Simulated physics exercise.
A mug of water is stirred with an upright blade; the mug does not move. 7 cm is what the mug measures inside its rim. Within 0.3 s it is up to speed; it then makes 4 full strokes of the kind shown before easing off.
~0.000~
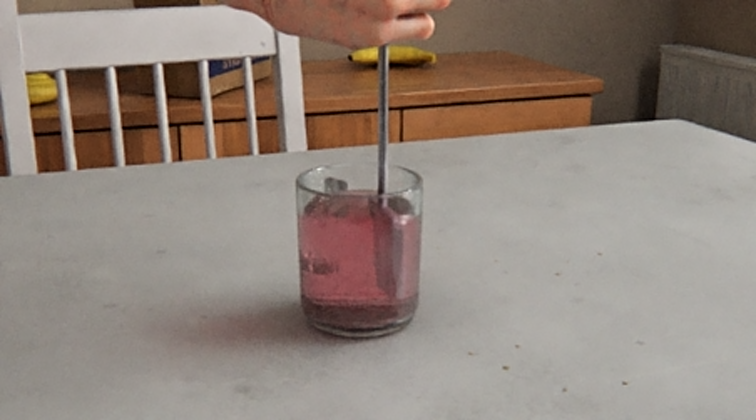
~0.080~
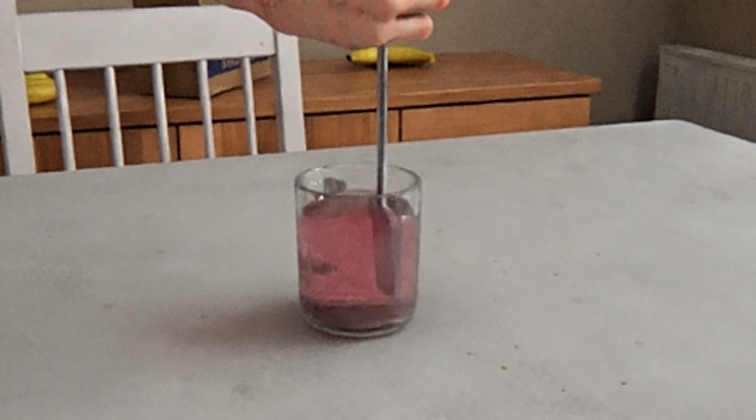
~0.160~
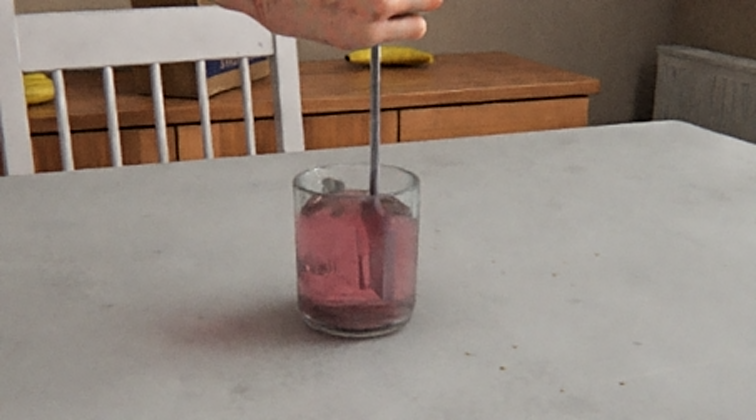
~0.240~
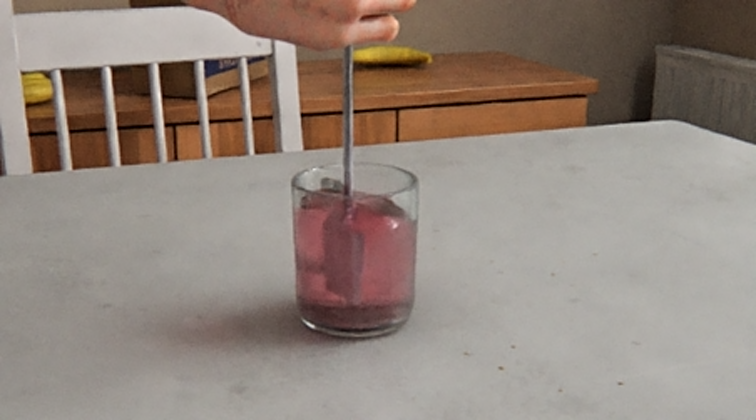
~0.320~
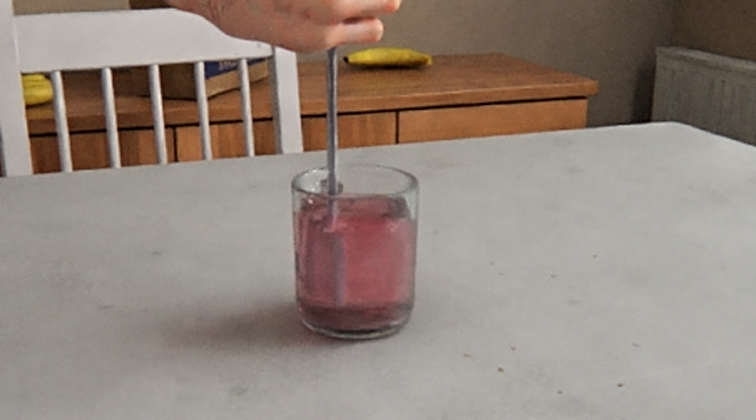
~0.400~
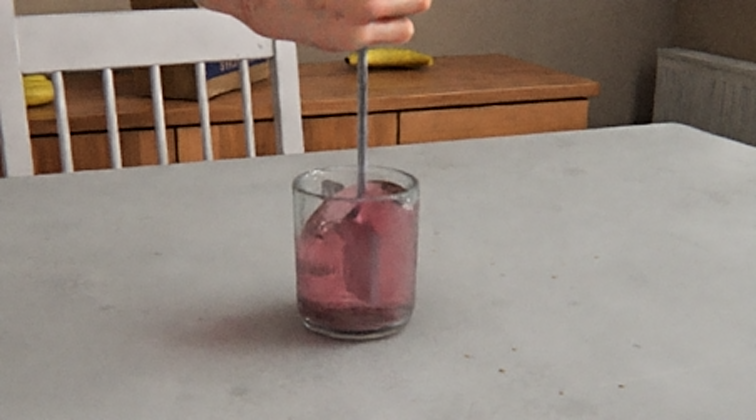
A hand grips a thin grey stem and moves its flat blade through pinkish-red liquid in a clear glass on a pale tabletop, seen from slightly above. A white chair, a wooden cabinet with yellow fruit and a pale radiator stand behind. The stem shifts left across the glass, then partly back right, the liquid's surface tilting, while glass and camera stay practically still.
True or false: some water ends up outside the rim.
True.
Then, 0.70 s in, 0 ml is over the rim.
Then, 1.00 s in, 2 ml is over the rim.
Then, 1.30 s in, 5 ml is over the rim.
Then, 1.60 s in, 7 ml is over the rim.
Finally, 6 ml is over the rim.
